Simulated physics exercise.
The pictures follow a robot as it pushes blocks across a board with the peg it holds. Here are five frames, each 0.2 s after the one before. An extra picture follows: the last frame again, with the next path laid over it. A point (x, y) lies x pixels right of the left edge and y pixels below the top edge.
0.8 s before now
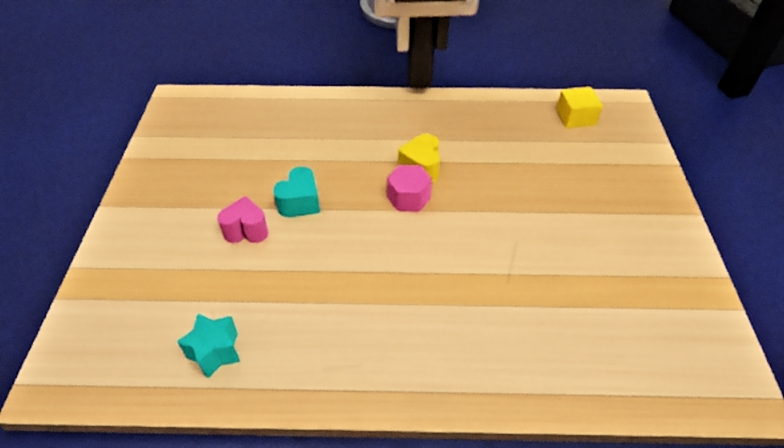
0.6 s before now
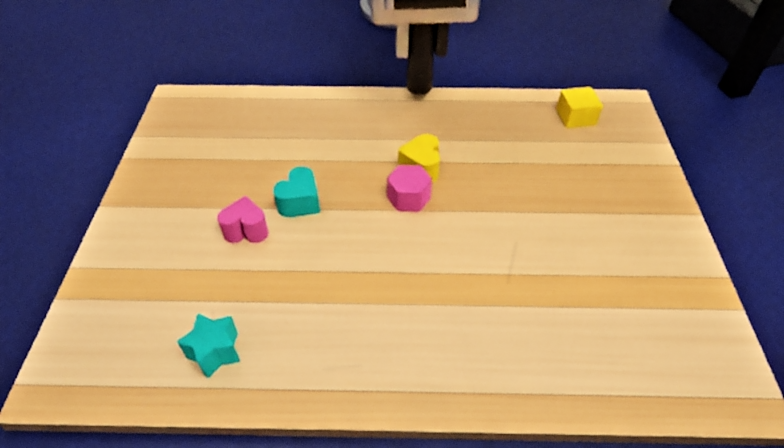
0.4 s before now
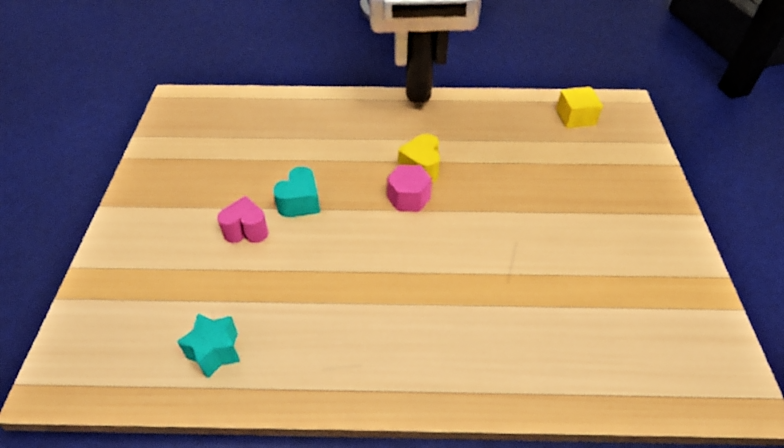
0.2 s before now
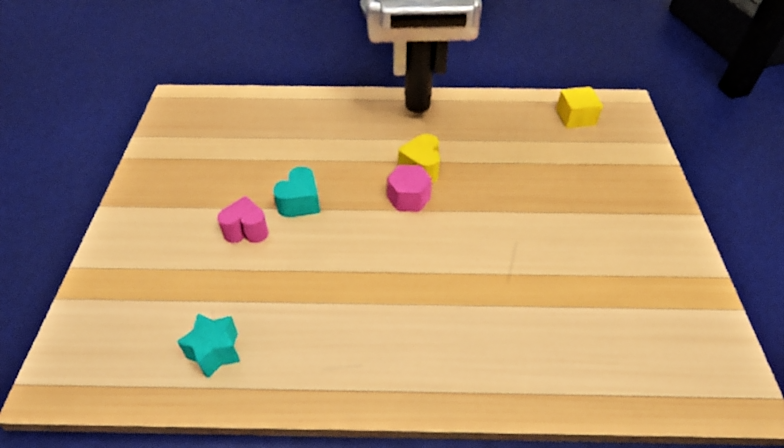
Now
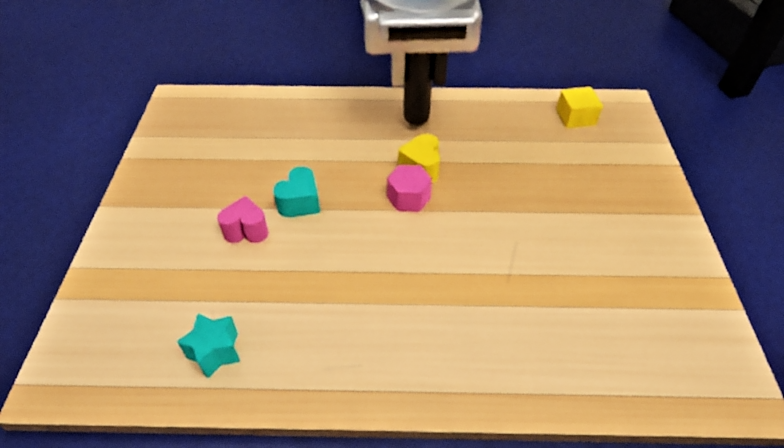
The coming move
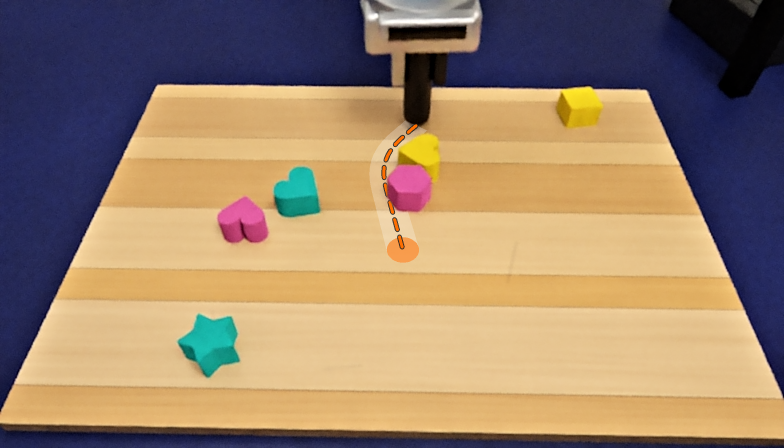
On a wooden board with scattered coloured blocks, a dark peg moves slowly toward the yellow heart.
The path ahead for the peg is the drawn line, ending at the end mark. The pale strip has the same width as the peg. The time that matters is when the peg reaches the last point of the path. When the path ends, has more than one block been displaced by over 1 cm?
Short answer: No.
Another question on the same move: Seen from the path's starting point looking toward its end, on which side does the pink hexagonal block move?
The pink hexagonal block goes left.
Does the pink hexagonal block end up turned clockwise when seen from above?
No
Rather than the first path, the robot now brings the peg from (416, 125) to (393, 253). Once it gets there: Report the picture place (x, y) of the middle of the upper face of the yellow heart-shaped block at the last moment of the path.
My estimate: (440, 173).
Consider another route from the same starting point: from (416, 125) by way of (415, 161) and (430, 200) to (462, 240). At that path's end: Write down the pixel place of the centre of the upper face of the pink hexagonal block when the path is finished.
I expect it at (404, 198).
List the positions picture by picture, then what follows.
In the first picture, lower end of the peg (420, 82), tops of blocks, pink hexagonal block (410, 178), yellow heart-shaped block (423, 149).
In the second picture, peg (419, 88), blocks as before.
In the third picture, peg (419, 96), blocks as before.
In the fourth picture, peg (418, 106), blocks as before.
In the fifth picture, peg (417, 117), pink hexagonal block (410, 178), yellow heart-shaped block (423, 149).
The drawn path runs from (416, 125) via (387, 158) and (389, 201), ending at (403, 250).
The first path, step by step. One third of the way, peg (387, 150); nothing pushed yet.
Two thirds of the way, peg (390, 194); pink hexagonal block (424, 194), turned 30° anticlockwise.
At the end, peg (403, 242); pink hexagonal block (436, 206), turned 80° anticlockwise; yellow heart-shaped block not moved.
